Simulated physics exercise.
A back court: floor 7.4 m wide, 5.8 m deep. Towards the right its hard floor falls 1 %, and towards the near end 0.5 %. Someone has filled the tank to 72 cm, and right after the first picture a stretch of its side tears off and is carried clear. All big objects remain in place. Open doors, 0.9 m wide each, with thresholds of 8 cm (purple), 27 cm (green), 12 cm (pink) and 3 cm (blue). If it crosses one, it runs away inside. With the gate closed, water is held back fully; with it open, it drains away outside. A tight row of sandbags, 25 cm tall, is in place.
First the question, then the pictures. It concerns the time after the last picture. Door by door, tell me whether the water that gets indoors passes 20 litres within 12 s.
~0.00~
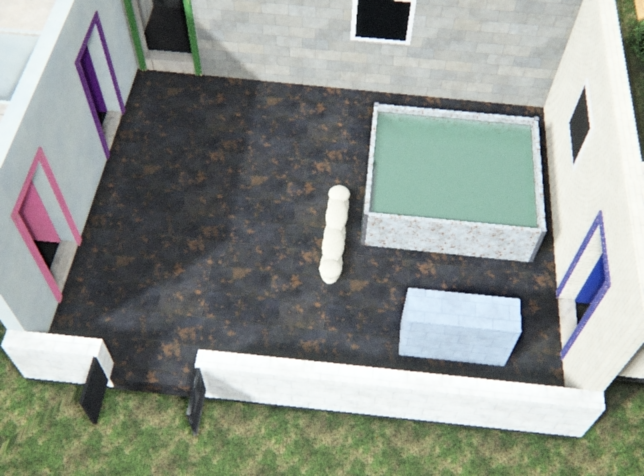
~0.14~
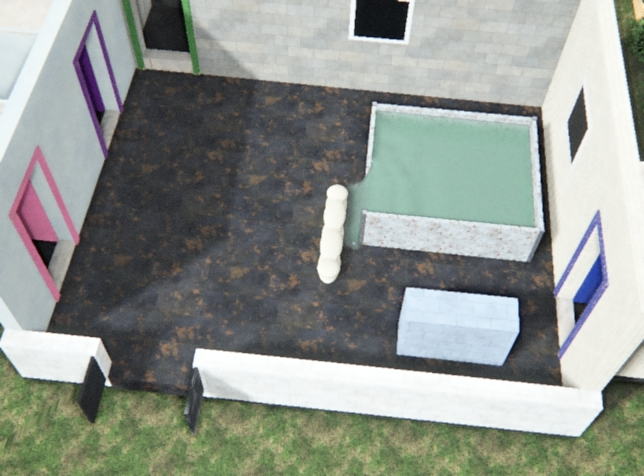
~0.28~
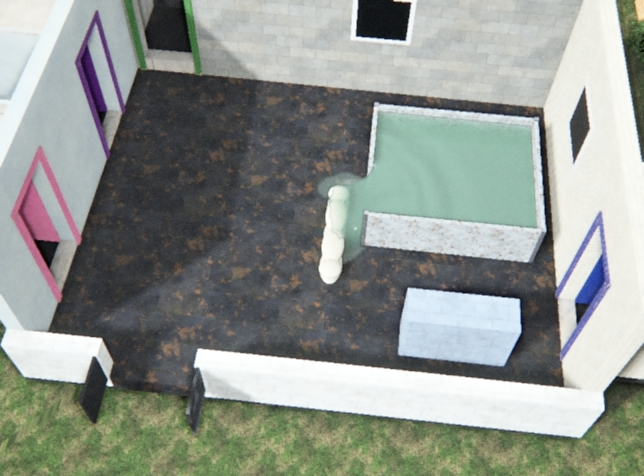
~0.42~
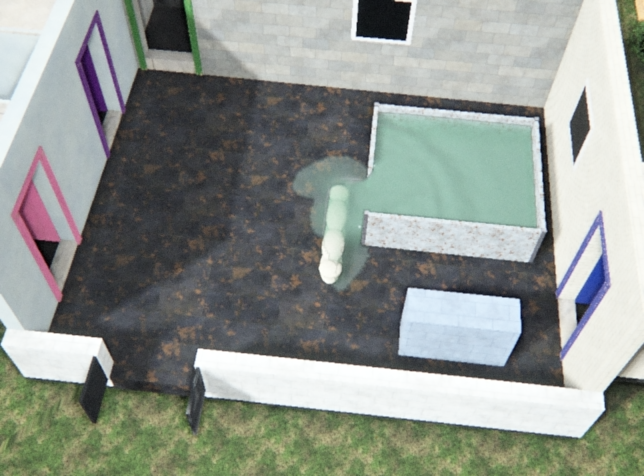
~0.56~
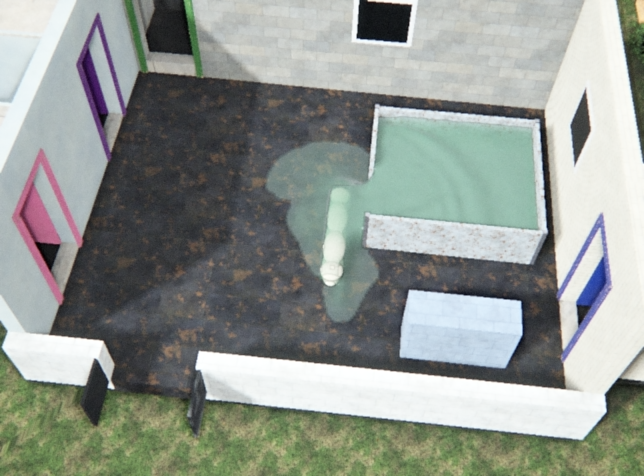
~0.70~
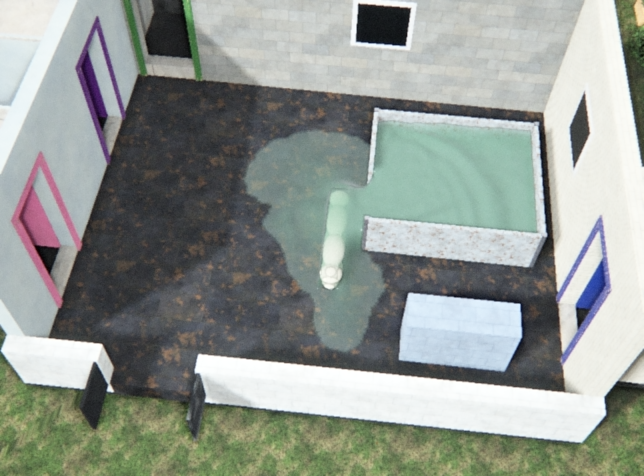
My prediction: The purple door is going to break the limit. The green door is going to hold within the limit. The pink door is going to hold within the limit. The blue door is going to break the limit.
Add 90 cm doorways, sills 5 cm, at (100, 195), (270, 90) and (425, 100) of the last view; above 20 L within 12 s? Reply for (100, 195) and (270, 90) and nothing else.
Door 1: Limit broken; door 2: Limit broken.
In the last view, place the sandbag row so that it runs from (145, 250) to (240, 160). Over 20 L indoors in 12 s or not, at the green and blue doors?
Checking the limit, green is fine, blue is fine.
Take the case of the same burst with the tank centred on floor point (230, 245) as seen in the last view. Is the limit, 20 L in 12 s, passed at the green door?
Lab note: Green door limit not exceeded.
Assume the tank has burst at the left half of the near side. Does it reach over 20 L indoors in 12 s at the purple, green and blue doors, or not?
At purple the amount is beneath the mark, at green it is beneath the mark, and at blue it is higher than the mark.
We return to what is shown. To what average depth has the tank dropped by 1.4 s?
About 56 centimetres on average.
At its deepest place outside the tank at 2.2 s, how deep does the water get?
About 50 cm at most.
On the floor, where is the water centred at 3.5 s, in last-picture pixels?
At about (365, 213).
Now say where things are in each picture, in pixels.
In the first picture, still water, 72 cm deep, in the tank at (454, 168).
In the second picture, water pours out at (367, 205) and has run 0.6 m, to (350, 243); typically 9 cm deep outside, 72 cm at the tank's back.
In the third picture, the front is at (342, 259), 1.0 m from the gap at (368, 207); 0.8 m2 of floor is under water; 72 cm left at the back of the tank.
In the fourth picture, the front is at (339, 285), 1.4 m from the gap at (369, 207); 1.7 m2 of floor is under water; 72 cm left at the back of the tank.
In the fifth picture, water pours out at (370, 209) and has run 1.9 m, to (337, 316); typically 5 cm deep outside, 72 cm at the tank's back.
In the sixth picture, water pours out at (369, 211) and has run 2.2 m, to (334, 340); typically 4 cm deep outside, 72 cm at the tank's back.
After 1.4 s water covers 40 % of the floor and is deepest (56 cm) near (351, 223); purple door not reached, green door not reached, pink door not reached, blue door not reached.
After 2.2 s water covers 70 % of the floor and is deepest (50 cm) near (351, 223); purple door not reached, green door 5 cm at the sill, 0 L in, pink door not reached, blue door not reached.
After 3.5 s water covers 80 % of the floor and is deepest (38 cm) near (361, 234); purple door 14 cm at the sill, 9 L in, green door 17 cm at the sill, 0 L in, pink door 10 cm at the sill, 0 L in, blue door 6 cm at the sill, 1 L in.
After 7.0 s water covers 95 % of the floor and is deepest (27 cm) near (351, 223); purple door 8 cm at the sill, 37 L in, green door 8 cm at the sill, 0 L in, pink door 8 cm at the sill, 1 L in, blue door 8 cm at the sill, 36 L in.
After 12.0 s water covers 95 % of the floor and is deepest (18 cm) near (361, 234); purple door 4 cm at the sill, 37 L in, green door 5 cm at the sill, 0 L in, pink door 5 cm at the sill, 1 L in, blue door 6 cm at the sill, 105 L in.
